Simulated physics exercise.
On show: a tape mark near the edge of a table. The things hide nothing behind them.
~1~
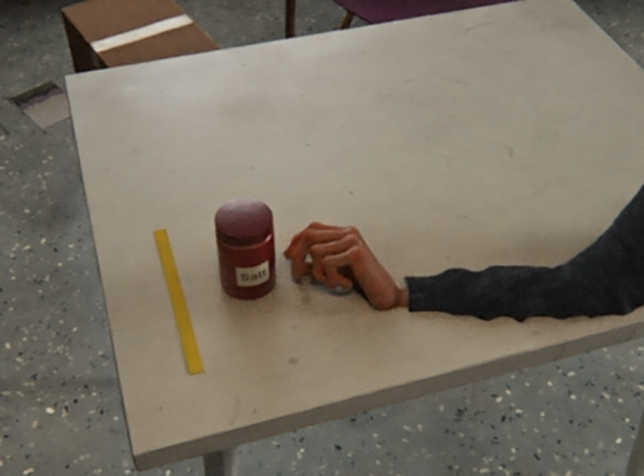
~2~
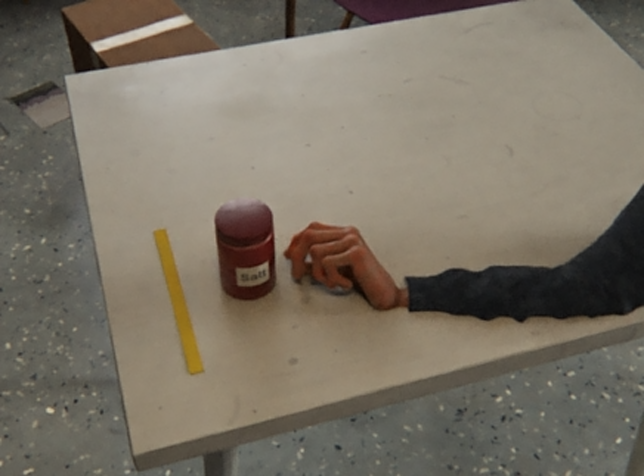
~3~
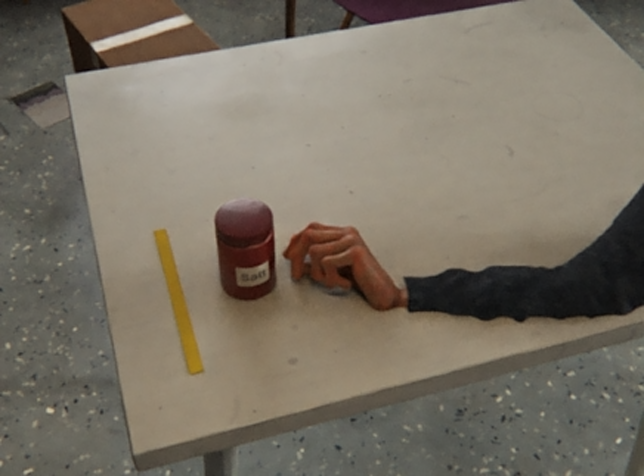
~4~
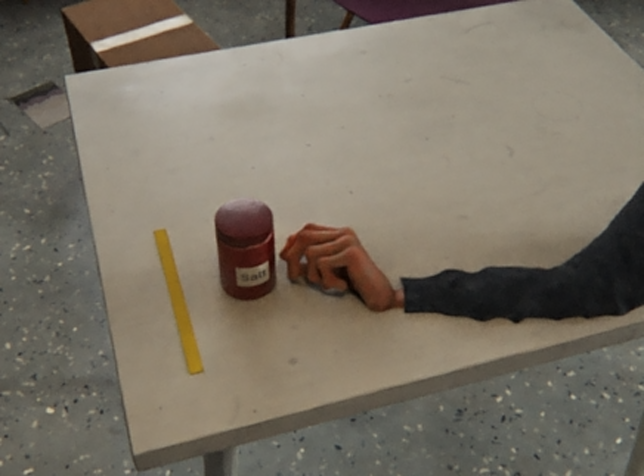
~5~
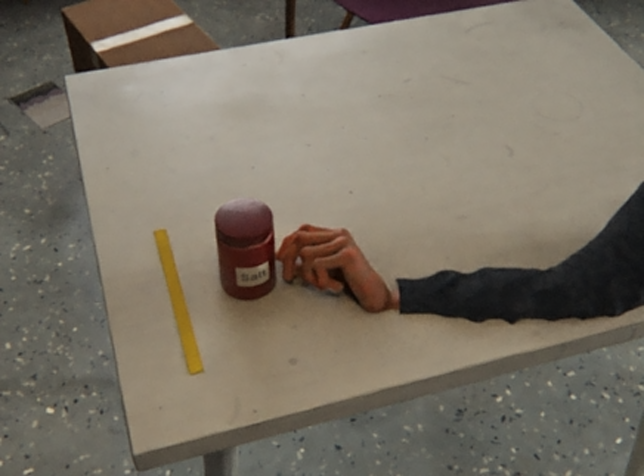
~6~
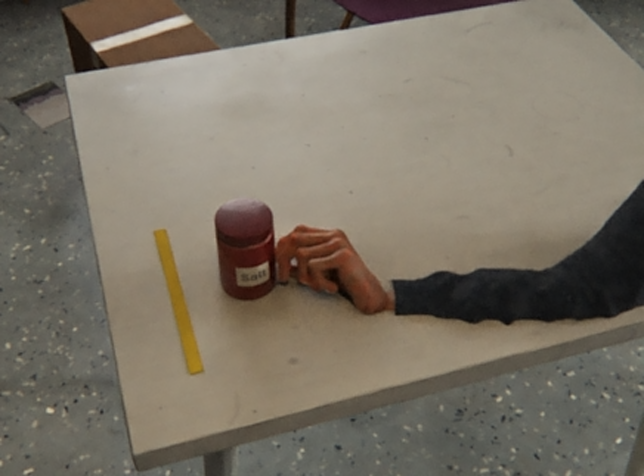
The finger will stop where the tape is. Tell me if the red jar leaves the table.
What happens is that the red jar stays where it is.
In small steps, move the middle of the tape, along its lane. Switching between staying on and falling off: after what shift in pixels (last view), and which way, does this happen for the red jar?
The switch comes after a leftward move of 36 pixels.
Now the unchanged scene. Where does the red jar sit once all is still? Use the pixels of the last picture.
Its middle settles around (136, 274) in the last picture.
Then, 0.80 s later than the last frame, red jar shifted about its own width near (201, 259).
When it is over, the red jar is still on the table, near (135, 274).
